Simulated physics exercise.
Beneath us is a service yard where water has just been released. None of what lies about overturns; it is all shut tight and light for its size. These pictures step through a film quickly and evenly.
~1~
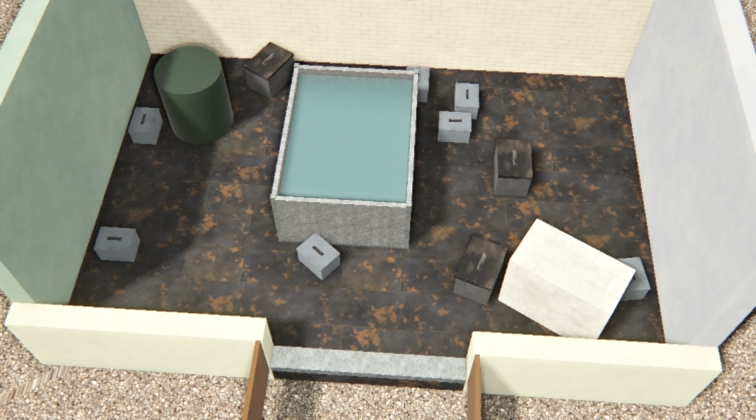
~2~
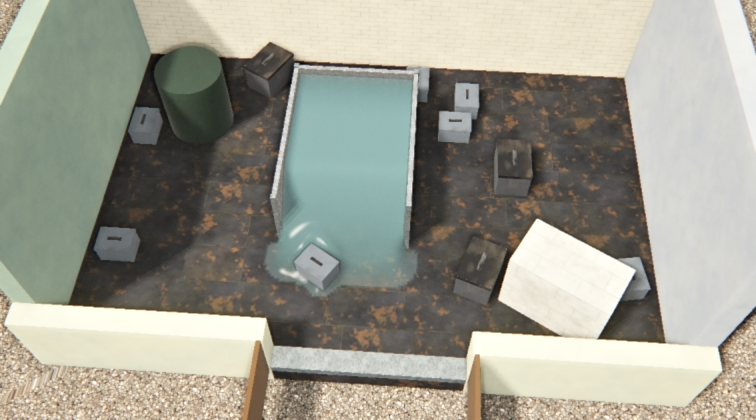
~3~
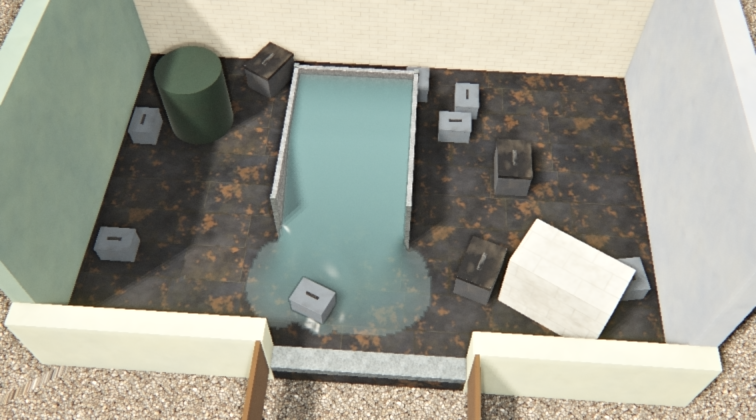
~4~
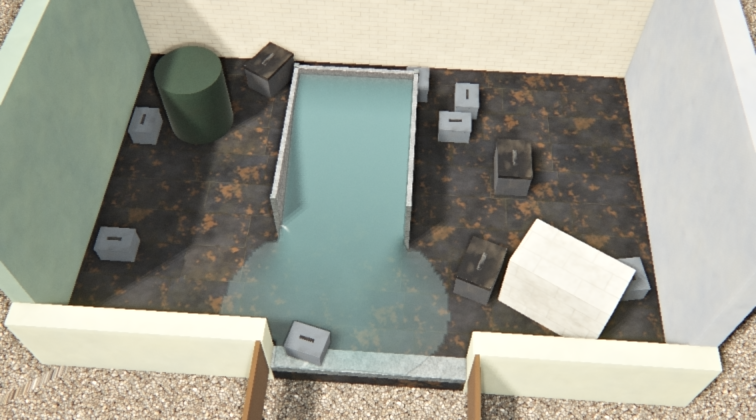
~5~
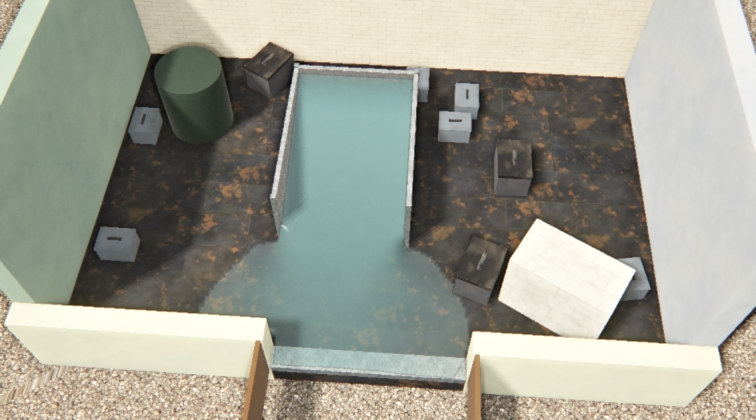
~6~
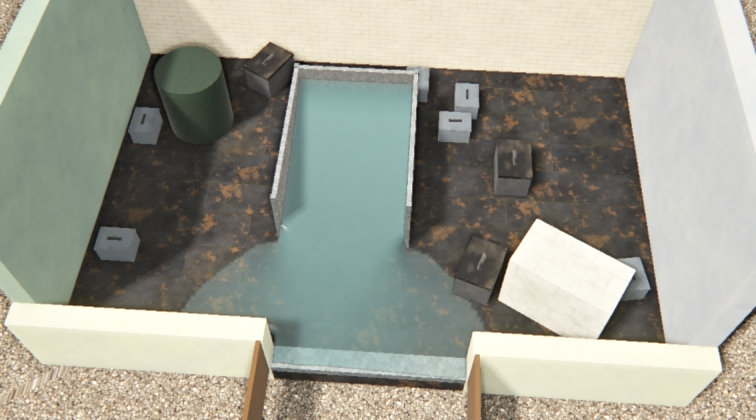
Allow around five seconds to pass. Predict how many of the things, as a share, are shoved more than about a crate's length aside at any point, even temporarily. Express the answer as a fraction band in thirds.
Fraction band: Less than 1/3.
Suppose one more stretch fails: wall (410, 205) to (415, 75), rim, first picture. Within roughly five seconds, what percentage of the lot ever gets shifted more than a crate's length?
Roughly 80 %.
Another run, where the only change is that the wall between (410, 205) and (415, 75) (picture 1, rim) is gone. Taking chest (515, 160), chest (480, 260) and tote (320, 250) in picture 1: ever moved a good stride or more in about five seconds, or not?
Lab note - in sequence: Made it that far; made it that far; made it that far.
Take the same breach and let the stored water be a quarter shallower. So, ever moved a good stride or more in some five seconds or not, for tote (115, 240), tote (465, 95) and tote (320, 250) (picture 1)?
Order as given: Displaced that much; not past it; displaced that much.
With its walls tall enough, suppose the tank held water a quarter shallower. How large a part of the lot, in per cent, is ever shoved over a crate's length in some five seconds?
30 per cent.
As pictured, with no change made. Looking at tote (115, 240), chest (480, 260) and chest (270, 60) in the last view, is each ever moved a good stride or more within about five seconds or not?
Object by object as listed: Got well clear, then kept nearby, then kept nearby.
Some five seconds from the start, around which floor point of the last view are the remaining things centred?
(405, 150).
A moment on, 1 of 10 are well off their spots; 0 afloat.
Next, 1 of 10 are well off their spots; 0 afloat.
Later, 3 of 10 are well off their spots; 0 afloat.
In the end, 3 of 10 are well off their spots, and 3 have been at some point; 1 afloat.
